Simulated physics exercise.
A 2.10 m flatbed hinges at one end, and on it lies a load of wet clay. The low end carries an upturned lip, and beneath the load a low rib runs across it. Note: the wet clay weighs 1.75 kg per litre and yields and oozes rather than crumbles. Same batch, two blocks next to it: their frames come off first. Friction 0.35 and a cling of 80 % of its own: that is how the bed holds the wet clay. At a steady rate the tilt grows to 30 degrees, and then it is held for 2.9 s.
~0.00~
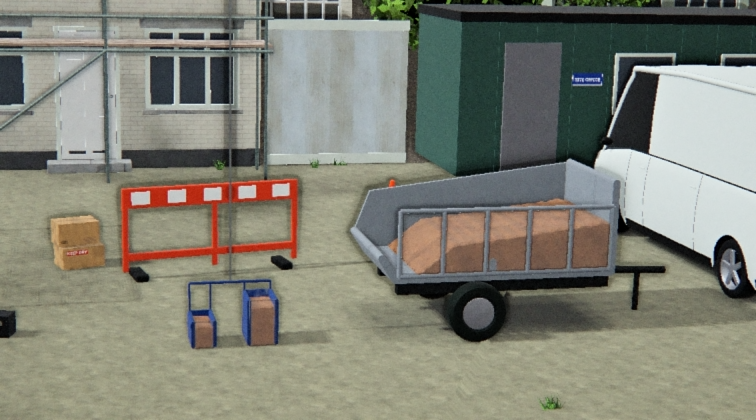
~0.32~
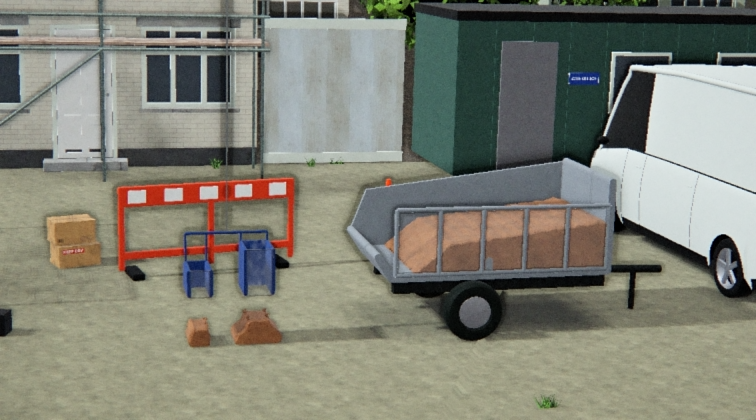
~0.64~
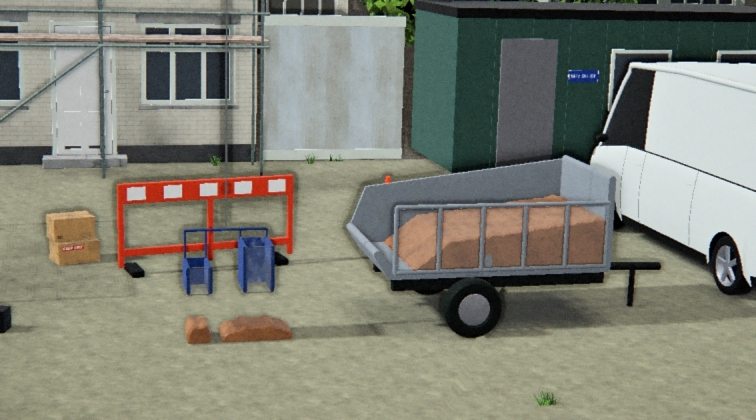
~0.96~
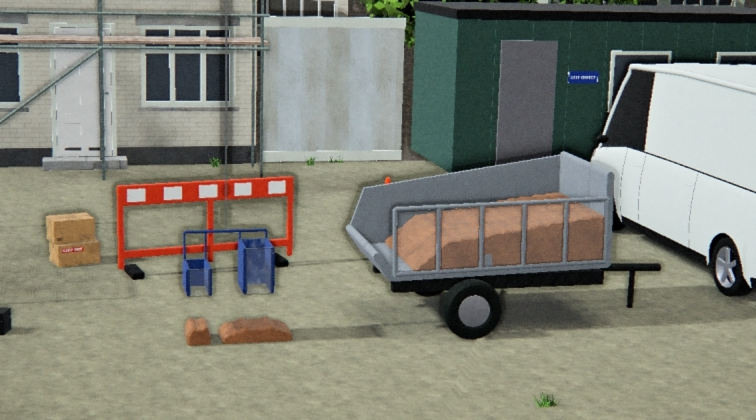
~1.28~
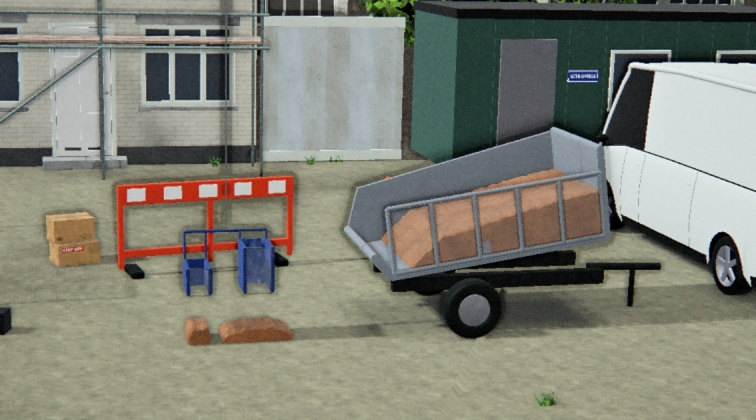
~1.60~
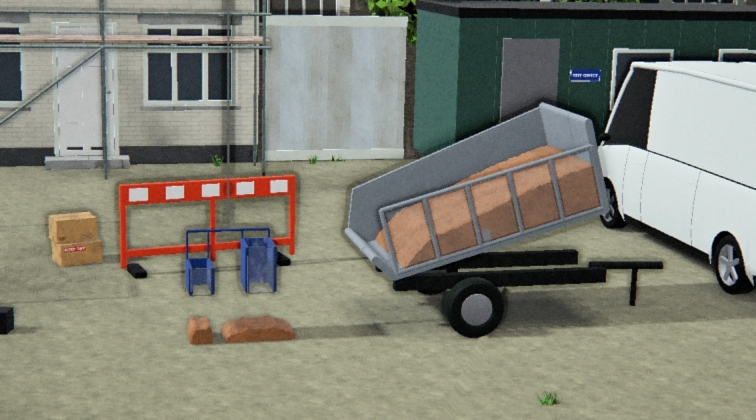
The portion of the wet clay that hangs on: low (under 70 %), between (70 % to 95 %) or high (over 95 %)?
Outcome: The smaller band (under 70 %).
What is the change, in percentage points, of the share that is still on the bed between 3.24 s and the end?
Change until the end comes to some 16 %.
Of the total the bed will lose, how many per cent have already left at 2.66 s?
Close to 10 in a hundred.
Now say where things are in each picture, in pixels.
Top of the high end at (613, 184), tilt 0 degrees; front end of the wet clay at (423, 271); test blocks 20 cm, 37 cm high (left to right), in the first picture.
Top of the high end at (610, 183), tilt 0 degrees; front end of the wet clay at (419, 270); test blocks 17 cm, 23 cm high (left to right), in the second picture.
Top of the high end at (609, 180), tilt 0 degrees; front end of the wet clay at (419, 267); test blocks 16 cm, 15 cm high (left to right), in the third picture.
Top of the high end at (607, 176), tilt 1 degrees; front end of the wet clay at (418, 268); test blocks 16 cm, 15 cm high (left to right), in the fourth picture.
Top of the high end at (597, 150), tilt 8 degrees; front end of the wet clay at (414, 265); test blocks 16 cm, 15 cm high (left to right), in the fifth picture.
Top of the high end at (585, 124), tilt 16 degrees; front end of the wet clay at (407, 265); test blocks 16 cm, 15 cm high (left to right), in the sixth picture.
By 2.09 s, the tilt is 27 degrees and 100 % is on the bed.
By 2.66 s, the tilt is 30 degrees and 95 % is on the bed.
By 3.24 s, the tilt is 30 degrees and 65 % is on the bed.
By 3.81 s, the tilt is 30 degrees and 53 % is on the bed.
By 5.26 s, at the end, the tilt is 30 degrees and 48 % is on the bed.
